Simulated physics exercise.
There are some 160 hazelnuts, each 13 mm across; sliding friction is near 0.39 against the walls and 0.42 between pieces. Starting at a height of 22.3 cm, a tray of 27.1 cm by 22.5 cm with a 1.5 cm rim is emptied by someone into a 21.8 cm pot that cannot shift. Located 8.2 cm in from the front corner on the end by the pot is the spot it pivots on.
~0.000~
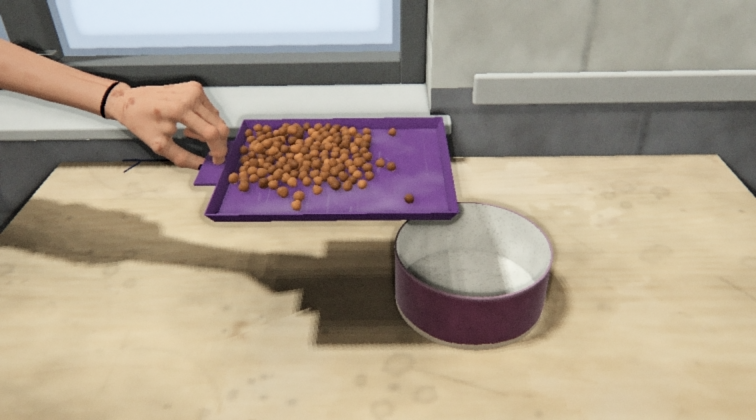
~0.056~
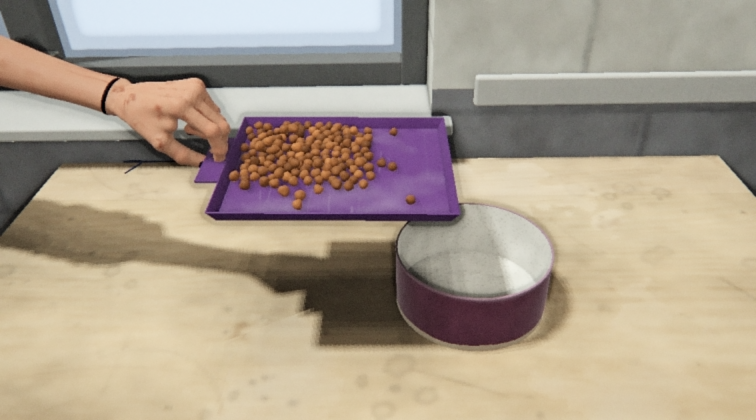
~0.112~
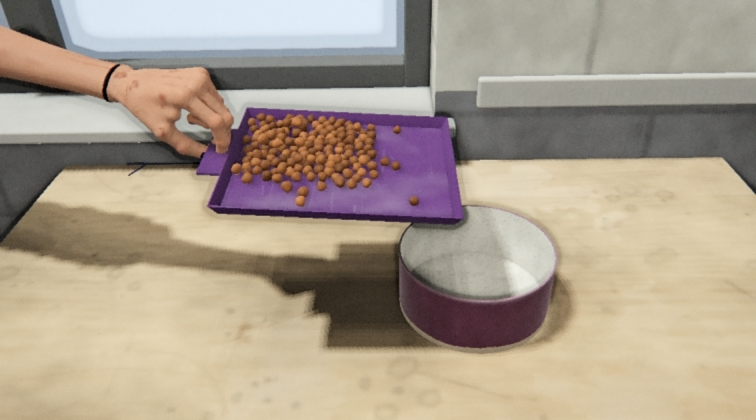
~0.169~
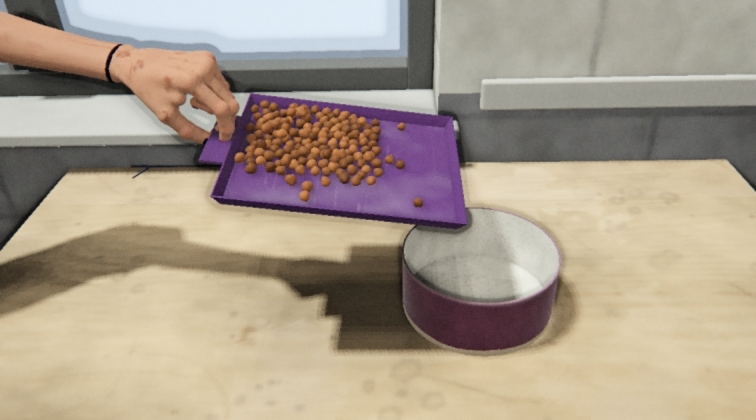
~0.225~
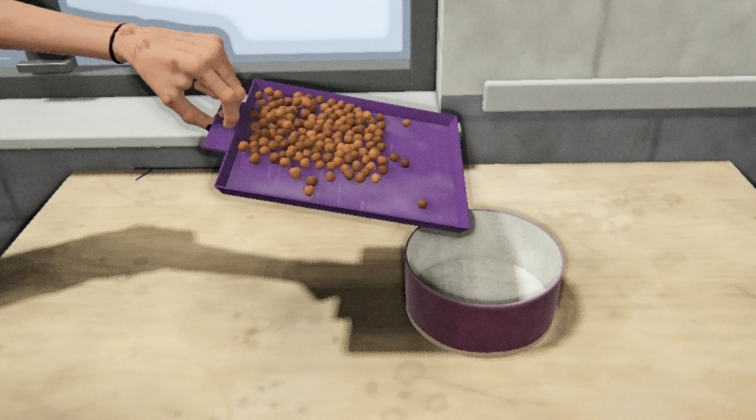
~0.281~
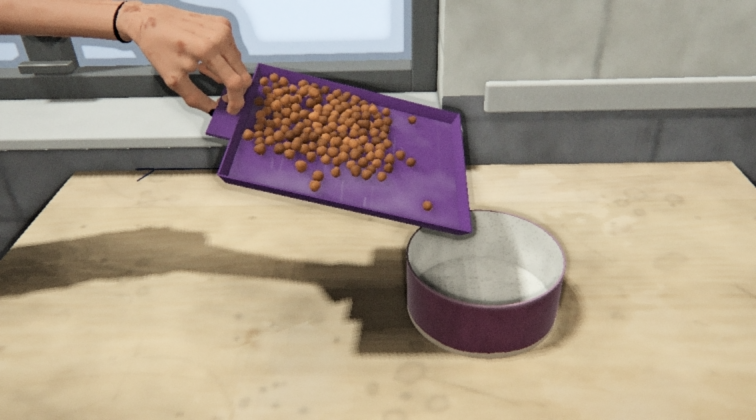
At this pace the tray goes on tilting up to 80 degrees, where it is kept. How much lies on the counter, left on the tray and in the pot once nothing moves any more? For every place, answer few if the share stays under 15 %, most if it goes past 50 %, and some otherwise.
Shares - counter: Most; tray: Few; pot: Some.
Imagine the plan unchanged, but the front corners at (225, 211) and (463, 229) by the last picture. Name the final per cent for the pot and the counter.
Final per cent - pot 10, counter 90.
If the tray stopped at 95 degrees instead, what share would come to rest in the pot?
In that case some 35 per cent.
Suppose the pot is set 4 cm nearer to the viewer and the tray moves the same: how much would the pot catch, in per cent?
70 per cent.
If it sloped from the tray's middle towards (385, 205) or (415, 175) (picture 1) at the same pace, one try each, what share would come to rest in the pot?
Around 5 % for the first direction, around 75 % for the second.
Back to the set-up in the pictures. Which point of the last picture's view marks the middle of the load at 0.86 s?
I reckon close to (509, 311).
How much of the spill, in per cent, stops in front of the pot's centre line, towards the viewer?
Share: Roughly 100 %.
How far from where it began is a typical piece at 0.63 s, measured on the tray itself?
Displacement on the tray: About 15 cm.
After 0.63 s, tilt 49 degrees; the tray holds 90 %, the pot 0 %.
Then, at 0.86 s, tilt 69 degrees; the tray holds 20 %, the pot 15 %.
Then, at 1.20 s, tilt 80 degrees; the tray holds 0 %, the pot 35 %.
At rest (2.1 s), counter 65 %, tray 0 %, pot 35 %.
